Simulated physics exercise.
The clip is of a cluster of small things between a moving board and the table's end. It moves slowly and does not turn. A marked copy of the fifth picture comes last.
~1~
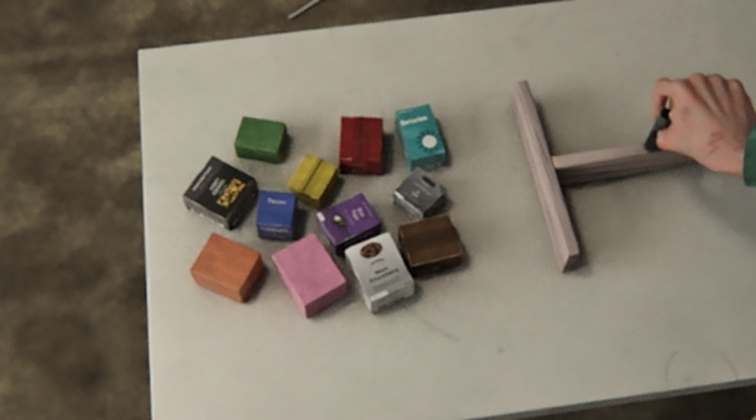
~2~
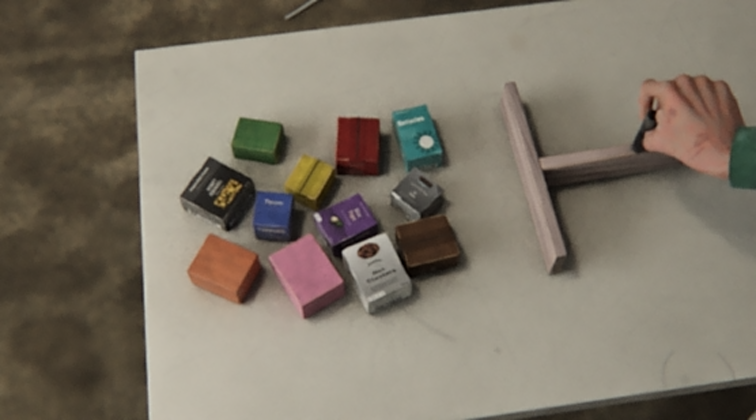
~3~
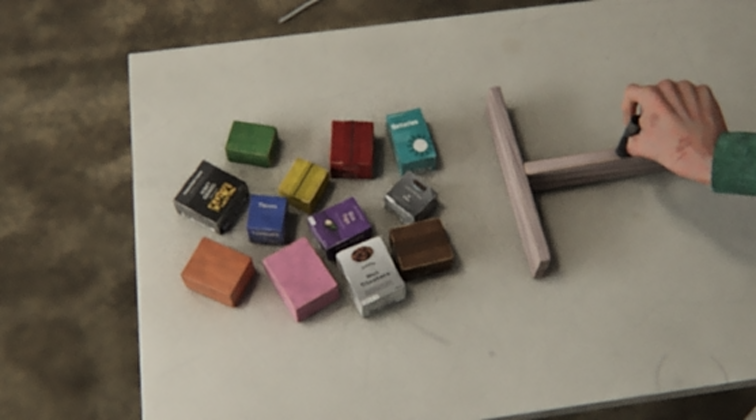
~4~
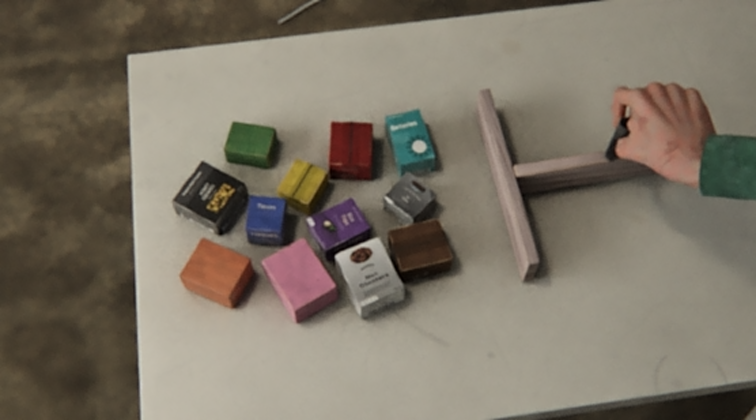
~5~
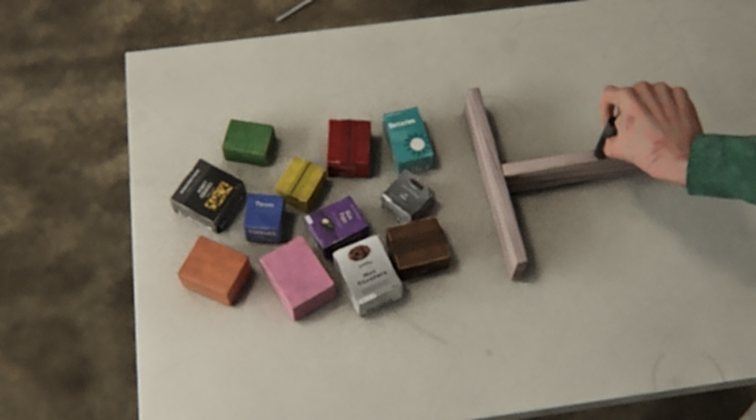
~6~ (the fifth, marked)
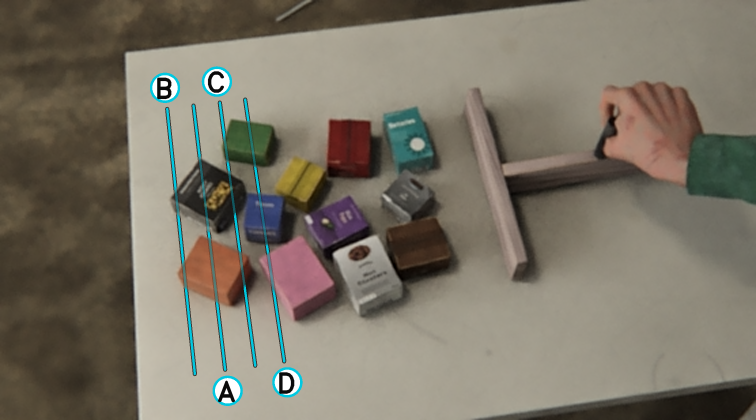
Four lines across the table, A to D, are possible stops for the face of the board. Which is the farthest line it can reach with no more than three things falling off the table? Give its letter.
The farthest such stop is D.
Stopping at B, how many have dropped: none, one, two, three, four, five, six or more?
By then, six or more.
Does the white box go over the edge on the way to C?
No.
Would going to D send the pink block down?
No.
On the copy, A at (208, 228); B at (180, 232); C at (236, 225); D at (263, 221).
On D. First, board (413, 182); white box (345, 282); pink block (289, 280).
Then, board (329, 192); orange block (153, 289); black packet (181, 194).
Finally, board (265, 200); orange block over the edge; black packet over the edge; two fallen.
By contrast, A drops five; B drops nine; C drops five.
